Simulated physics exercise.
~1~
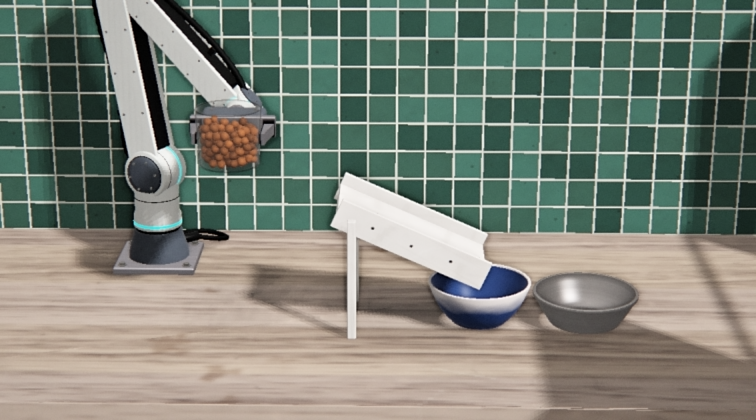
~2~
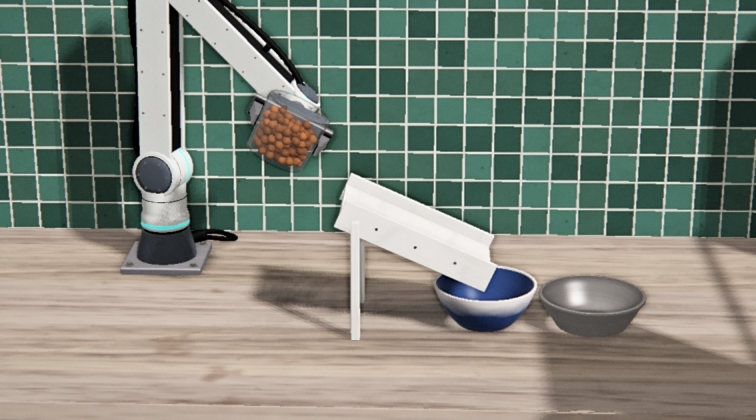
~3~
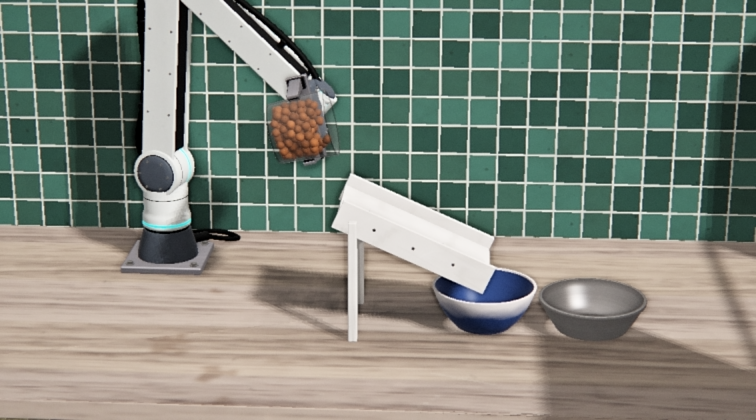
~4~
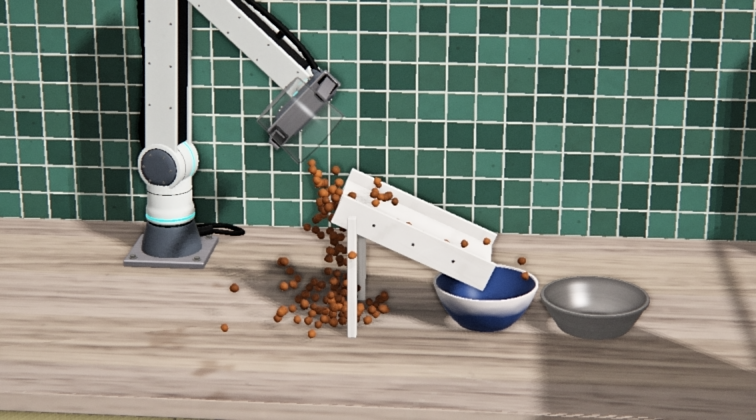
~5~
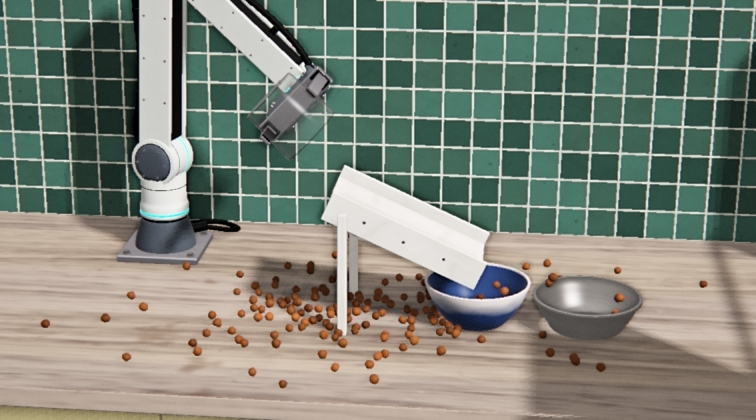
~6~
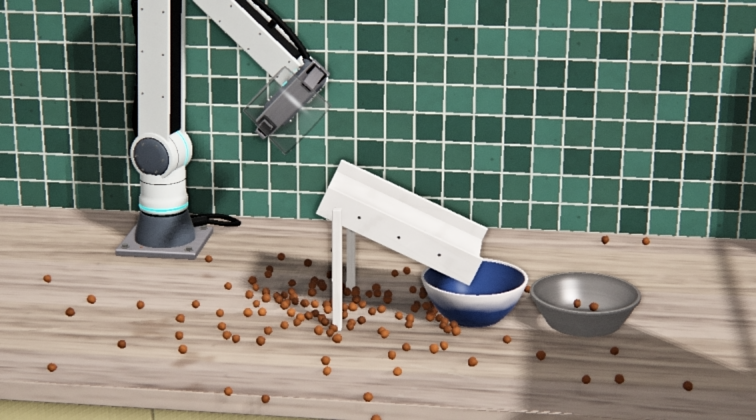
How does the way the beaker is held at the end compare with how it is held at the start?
At the start the robot arm holds the beaker upright, and by the end it holds the beaker upside down.
